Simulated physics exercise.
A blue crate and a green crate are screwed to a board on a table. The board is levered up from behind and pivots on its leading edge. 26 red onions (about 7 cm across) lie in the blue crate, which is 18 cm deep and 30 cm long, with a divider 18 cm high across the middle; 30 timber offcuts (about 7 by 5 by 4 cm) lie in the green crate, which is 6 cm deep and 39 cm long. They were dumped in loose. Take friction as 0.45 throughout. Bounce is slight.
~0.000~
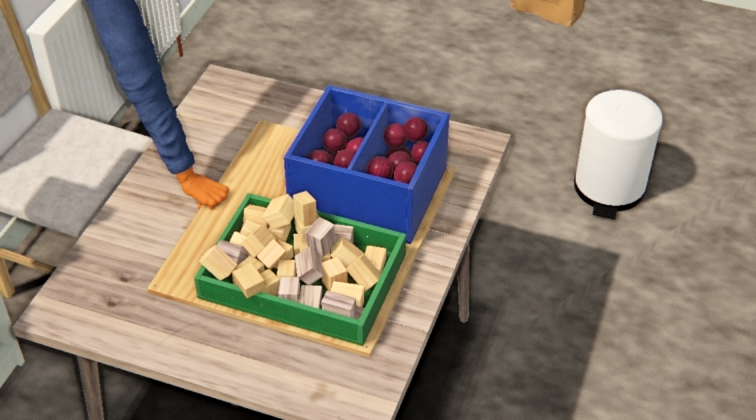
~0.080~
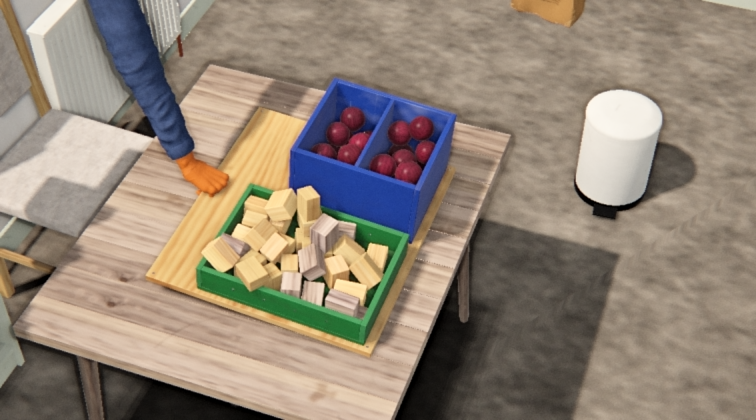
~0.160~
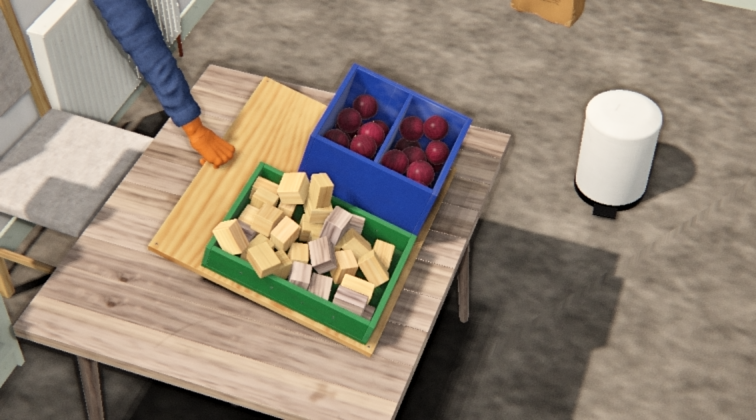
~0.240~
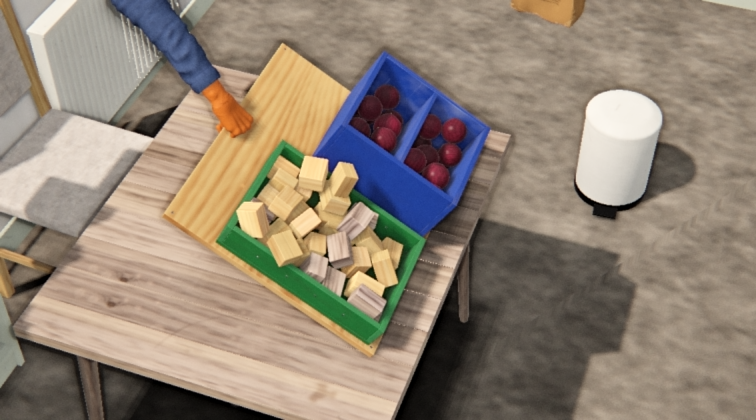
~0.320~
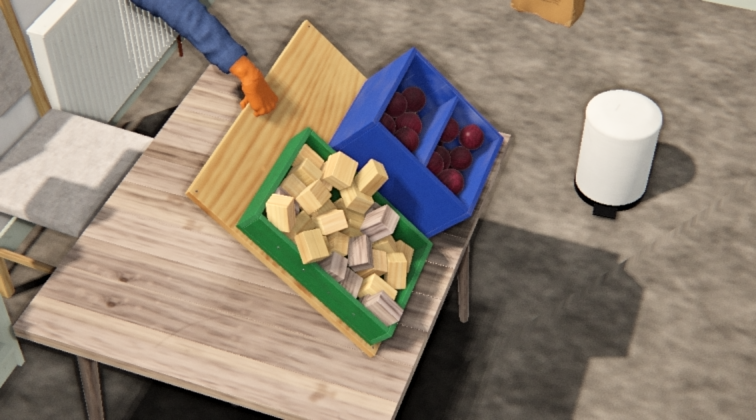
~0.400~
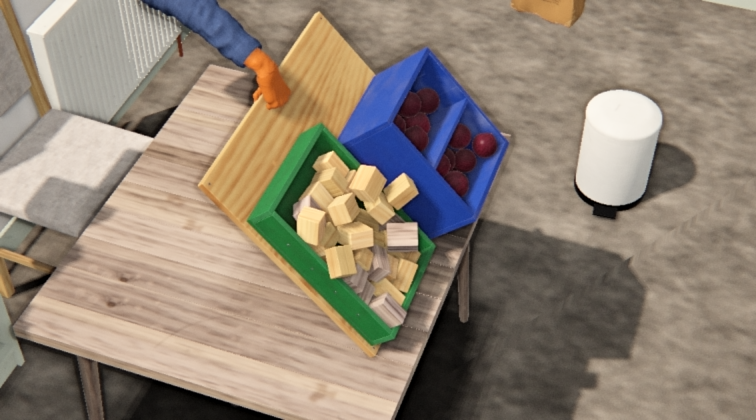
Wooden board carrying a blue crate of red balls and a green crate of wooden blocks tilting steeply as a gloved hand lifts one edge.
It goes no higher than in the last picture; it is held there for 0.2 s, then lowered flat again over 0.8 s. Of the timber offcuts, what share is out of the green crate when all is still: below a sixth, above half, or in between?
From a sixth to a half of the timber offcuts leave the green crate.
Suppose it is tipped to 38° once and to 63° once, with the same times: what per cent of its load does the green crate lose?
First 10, then 70 per cent.
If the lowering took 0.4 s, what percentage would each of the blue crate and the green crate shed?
Then blue crate 0, green crate 20 per cent.
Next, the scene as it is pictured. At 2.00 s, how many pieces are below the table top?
Roughly 8.
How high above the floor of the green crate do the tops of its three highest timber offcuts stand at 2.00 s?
About 11 cm.
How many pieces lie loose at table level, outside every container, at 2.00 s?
Some 0 pieces.
After 0.66 s, tilt 46°; blue crate 26 in, 0 out and green crate 26 in, 4 out.
After 0.98 s, tilt 25°; blue crate 26 in, 0 out and green crate 22 in, 8 out.
After 1.42 s, tilt 0°; blue crate 26 in, 0 out and green crate 22 in, 8 out.
Outcome (at 2.00 s), blue crate 26 in, 0 out and green crate 22 in, 8 out. Asked share, 8 of 30, 27 per cent.
